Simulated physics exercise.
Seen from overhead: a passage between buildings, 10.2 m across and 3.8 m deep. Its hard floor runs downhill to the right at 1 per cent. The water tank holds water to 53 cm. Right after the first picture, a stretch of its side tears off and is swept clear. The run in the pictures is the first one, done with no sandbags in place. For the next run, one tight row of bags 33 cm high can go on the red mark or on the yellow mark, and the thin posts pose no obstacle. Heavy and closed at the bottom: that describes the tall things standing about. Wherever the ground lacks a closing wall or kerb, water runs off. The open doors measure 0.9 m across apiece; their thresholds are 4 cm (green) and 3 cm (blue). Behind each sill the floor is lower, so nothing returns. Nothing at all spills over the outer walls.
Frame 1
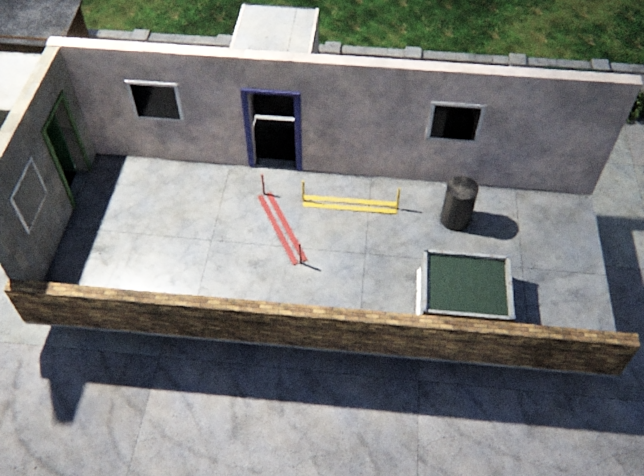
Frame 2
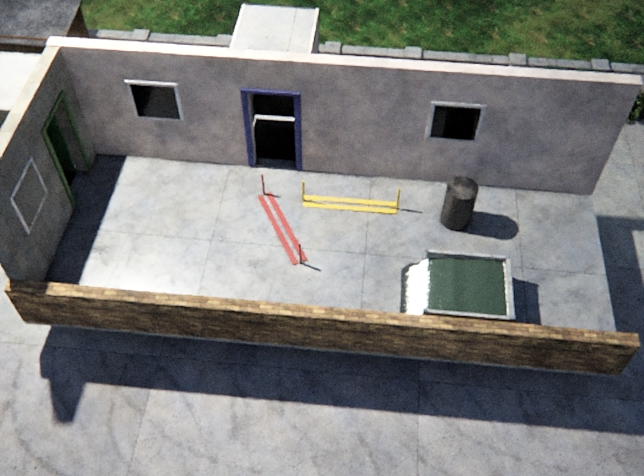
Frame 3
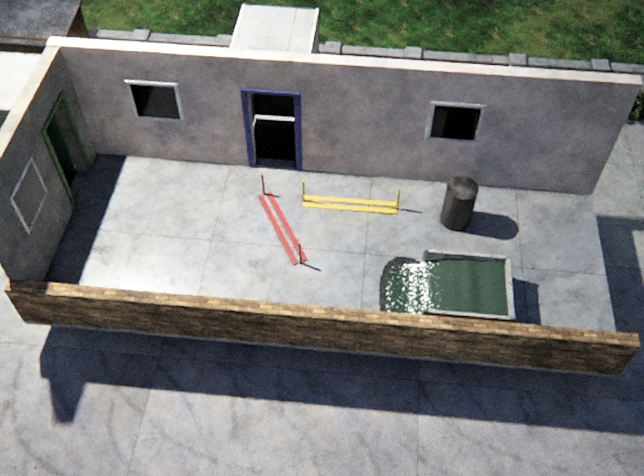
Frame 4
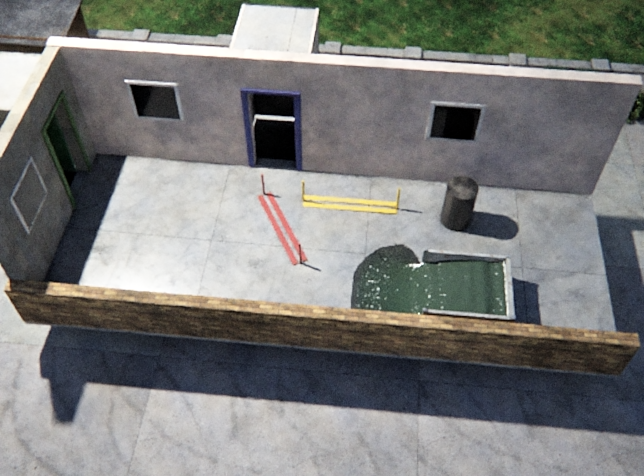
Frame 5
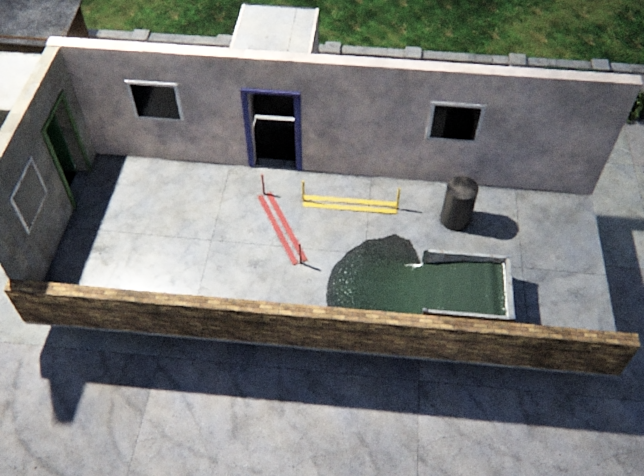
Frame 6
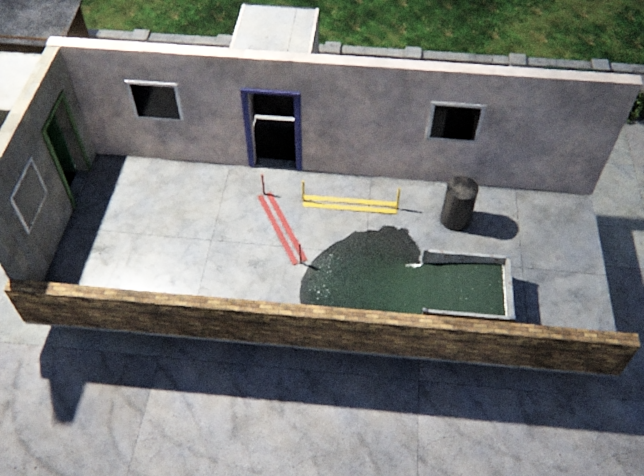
The clip opens on a walled grey yard seen from above, with red and yellow barriers, a dark barrel and a still, full tank of green water. The tank's left side gives way and white, frothy water pours out leftward. It fans into a dark rounded pool, reaching the red barrier's near end.
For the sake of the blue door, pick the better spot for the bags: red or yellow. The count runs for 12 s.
I would pick yellow.
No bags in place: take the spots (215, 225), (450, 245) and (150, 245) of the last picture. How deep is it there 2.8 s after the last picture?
First spot 3 cm, second 0 cm, third 4 cm.
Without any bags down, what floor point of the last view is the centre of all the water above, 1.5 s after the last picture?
Roughly (333, 282).
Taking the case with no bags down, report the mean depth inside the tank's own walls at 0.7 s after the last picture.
Mean depth comes to around 22 centimetres.
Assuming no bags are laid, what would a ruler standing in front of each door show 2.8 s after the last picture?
Reading (cm) - green: 0; blue: 5.
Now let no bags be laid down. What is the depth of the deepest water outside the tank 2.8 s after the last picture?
I'd say some 16 centimetres at most.
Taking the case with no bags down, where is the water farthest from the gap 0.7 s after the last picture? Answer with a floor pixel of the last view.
The farthest wet point sits close to (204, 267).
Then, 0.7 s after the last picture water covers 25 % of the floor and is deepest (18 cm) near (413, 302) in the run without bags; in at the blue door, 0 L with no bags, 0 L with the row on red, 0 L on yellow.
Then, 1.5 s after the last picture water covers 40 % of the floor and is deepest (12 cm) near (362, 332) in the run without bags; in at the blue door, 0 L with no bags, 0 L with the row on red, 0 L on yellow.
Then, 2.8 s after the last picture water covers 60 % of the floor and is deepest (16 cm) near (46, 302) in the run without bags; in at the blue door, 3 L with no bags, 42 L with the row on red, 0 L on yellow.
Then, 6.3 s after the last picture water covers 65 % of the floor and is deepest (8 cm) near (185, 200) in the run without bags; in at the blue door, 7 L with no bags, 57 L with the row on red, 0 L on yellow.
Then, 11.3 s after the last picture water covers 75 % of the floor and is deepest (7 cm) near (433, 221) in the run without bags; in at the blue door, 12 L with no bags, 65 L with the row on red, 4 L on yellow.
